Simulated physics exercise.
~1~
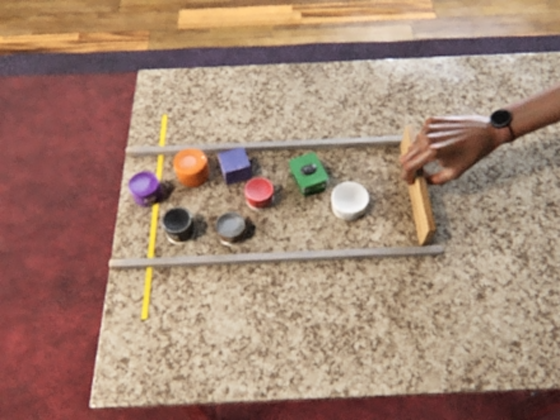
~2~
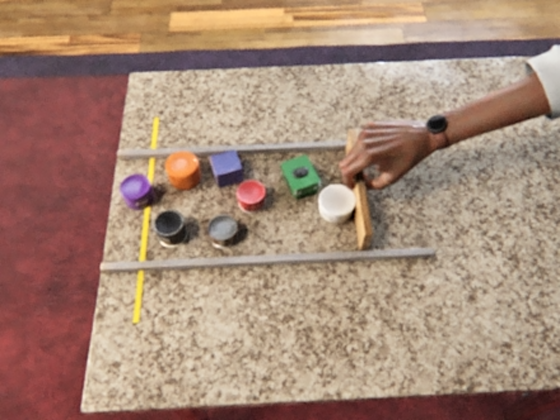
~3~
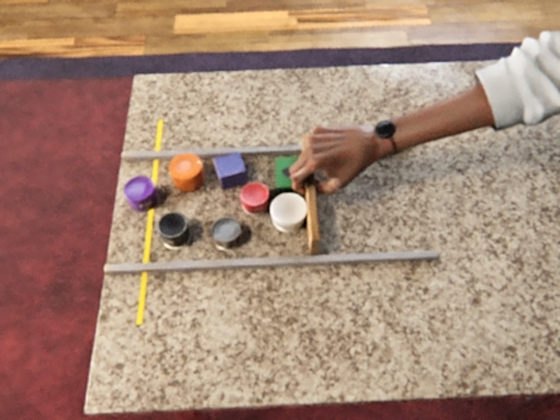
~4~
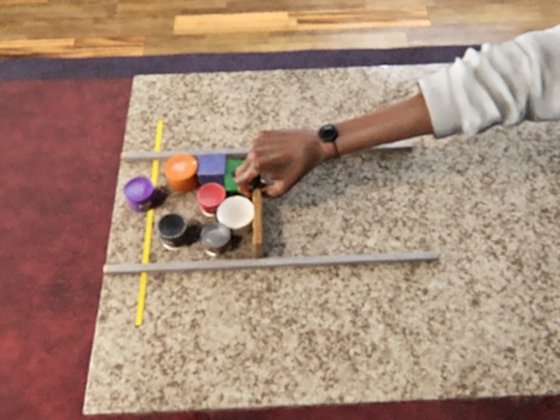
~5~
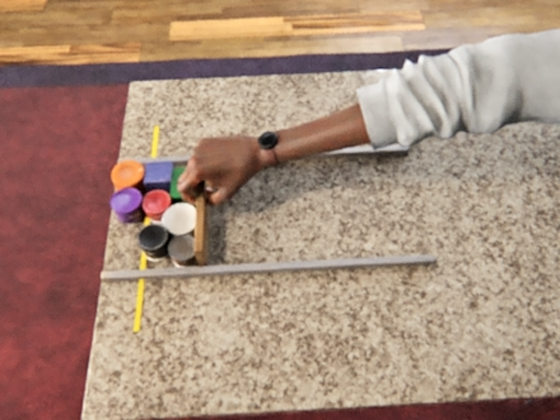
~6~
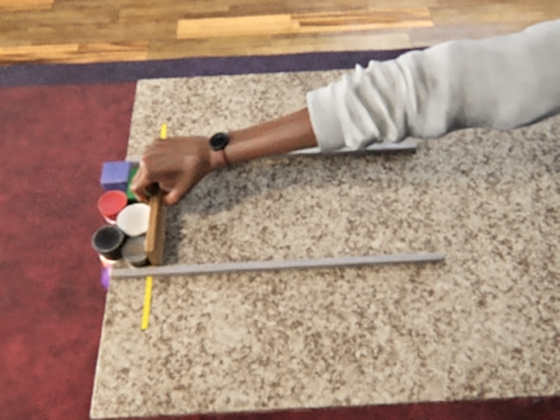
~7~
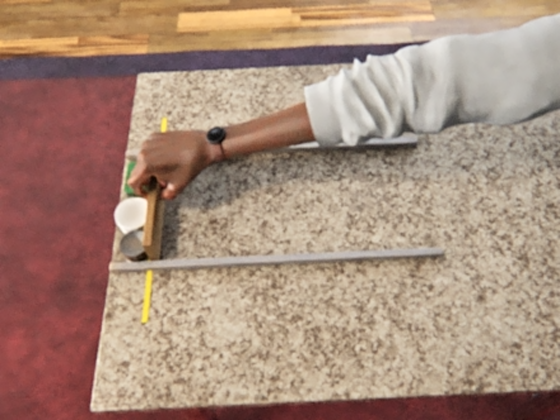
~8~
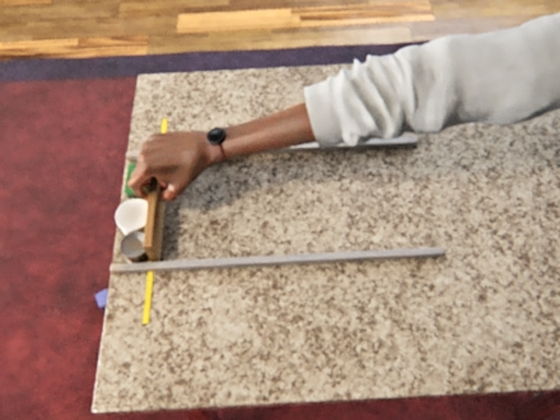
A wooden board, held upright by a hand, slides left between two grey rails on a speckled tabletop toward a scatter of small pots and blocks. It meets the white pot first, then gathers the green case, the red pot and the others into a tight cluster. The bunch crosses the yellow tape and crowds over the left edge, where the orange lid drops out of sight. The board stops at the tape as the red pot, blue block, black tin and purple tub also fall. The white pot, green case and a grey tin remain at the edge.
